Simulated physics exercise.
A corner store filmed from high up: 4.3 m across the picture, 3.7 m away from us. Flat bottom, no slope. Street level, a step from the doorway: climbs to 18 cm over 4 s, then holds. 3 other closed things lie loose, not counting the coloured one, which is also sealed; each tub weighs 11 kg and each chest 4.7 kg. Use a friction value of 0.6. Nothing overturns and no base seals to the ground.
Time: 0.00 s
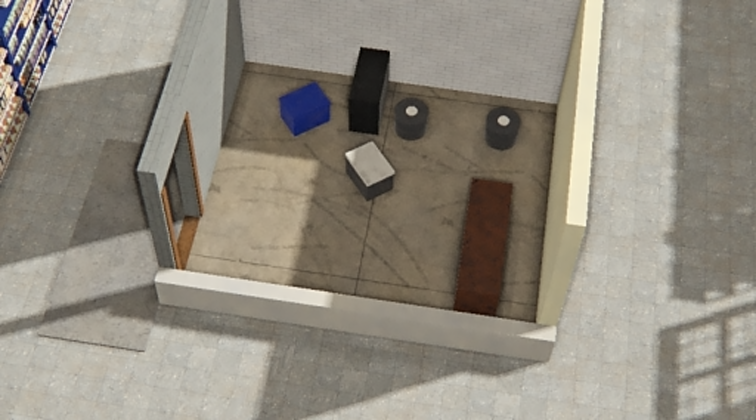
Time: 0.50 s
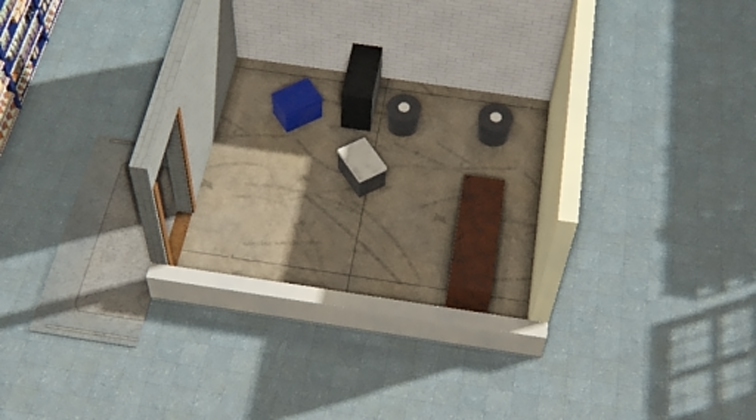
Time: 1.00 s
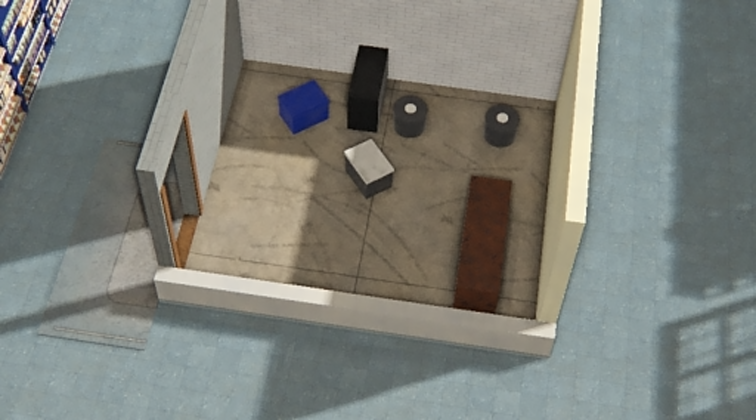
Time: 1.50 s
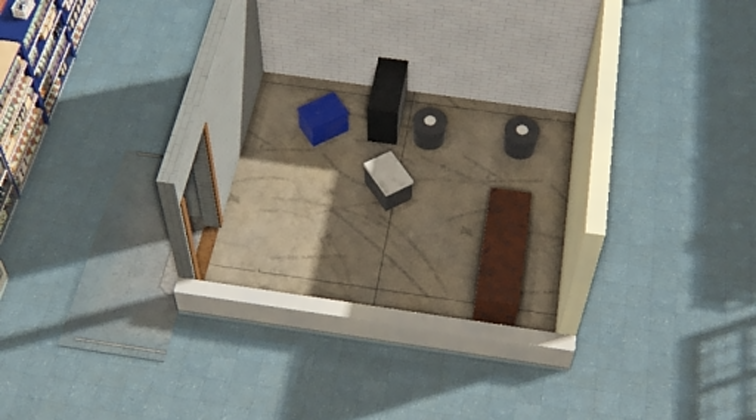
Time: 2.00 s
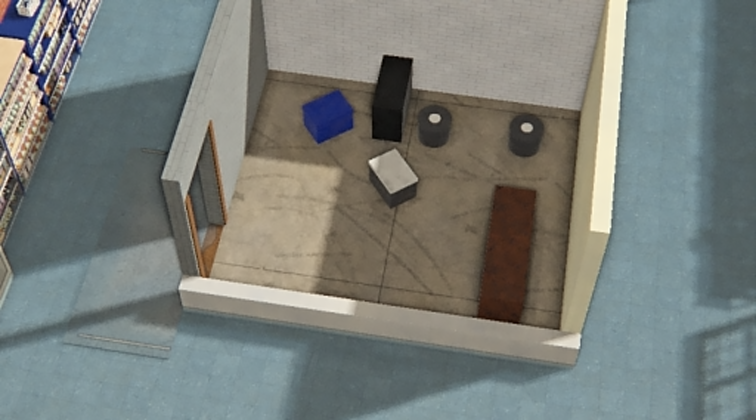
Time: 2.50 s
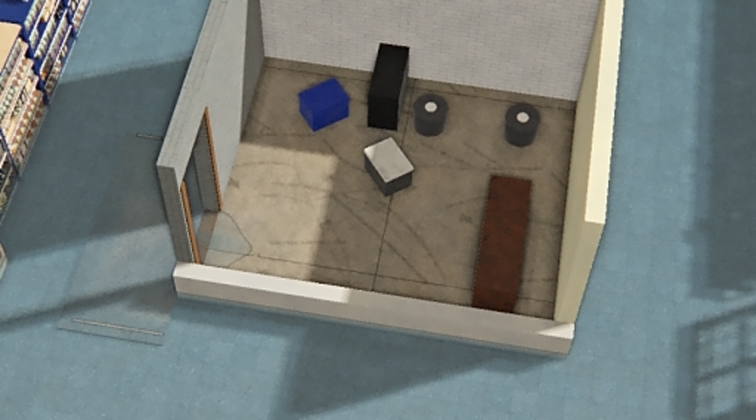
A corner store seen from high above holds a blue chest, a black cabinet, round grey containers and a long brown slab, all staying still while the paving outside turns bluish and a faint outline appears inside the doorway.
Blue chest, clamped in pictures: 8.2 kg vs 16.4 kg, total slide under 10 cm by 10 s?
Lighter OK.
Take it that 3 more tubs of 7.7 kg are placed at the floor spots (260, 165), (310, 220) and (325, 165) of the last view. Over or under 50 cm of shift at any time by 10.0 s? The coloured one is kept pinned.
Taking them in order, the first is inside the line, the second beyond the line and the third inside the line.
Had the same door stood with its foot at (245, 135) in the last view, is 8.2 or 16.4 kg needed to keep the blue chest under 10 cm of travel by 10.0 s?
Then neither weight holds it.
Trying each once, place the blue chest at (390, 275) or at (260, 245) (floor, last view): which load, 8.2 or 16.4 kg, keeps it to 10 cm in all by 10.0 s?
Respectively, neither option succeeds and neither option succeeds.
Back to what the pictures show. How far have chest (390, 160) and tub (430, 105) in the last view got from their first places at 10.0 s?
In that order: 60 cm, 0 cm.
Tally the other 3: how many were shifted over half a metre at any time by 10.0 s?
I count 1.
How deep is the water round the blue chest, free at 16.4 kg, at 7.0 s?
About 1 cm.
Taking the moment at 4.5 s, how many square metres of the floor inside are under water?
The covered patch comes to about 4.5 m2.
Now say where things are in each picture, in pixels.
In the first picture, the blue chest at (305, 100), on the bottom; water covers 0.0 m2; 0 of 4 have shifted.
In the second picture, the blue chest at (297, 96) rests on the ground; 0.0 m2 under water; 0 of 4 have shifted.
In the third picture, the blue chest at (303, 98) rests on the ground; water covers 0.0 m2; 0 of 4 have shifted.
In the fourth picture, the blue chest at (323, 110), on the bottom; water covers 0.0 m2; 0 of 4 have shifted.
In the fifth picture, the blue chest at (328, 108) rests on the ground; water covers 0.0 m2; 0 of 4 have shifted.
In the sixth picture, the blue chest at (324, 95) rests on the ground; 0.3 m2 under water; 0 of 4 have shifted.
After 3.5 s the blue chest would be 0 cm from its start with 8.2 kg and 0 cm from its start with 16.4 kg; 0 cm of water round it then.
After 4.5 s the blue chest would be 0 cm from its start with 8.2 kg and 0 cm from its start with 16.4 kg; 0 cm of water round it then.
After 7.0 s the blue chest would be 0 cm from its start with 8.2 kg and 0 cm from its start with 16.4 kg; 1 cm of water round it then.
After 10.0 s the blue chest would be 0 cm from its start with 8.2 kg and 0 cm from its start with 16.4 kg; 2 cm of water round it then.
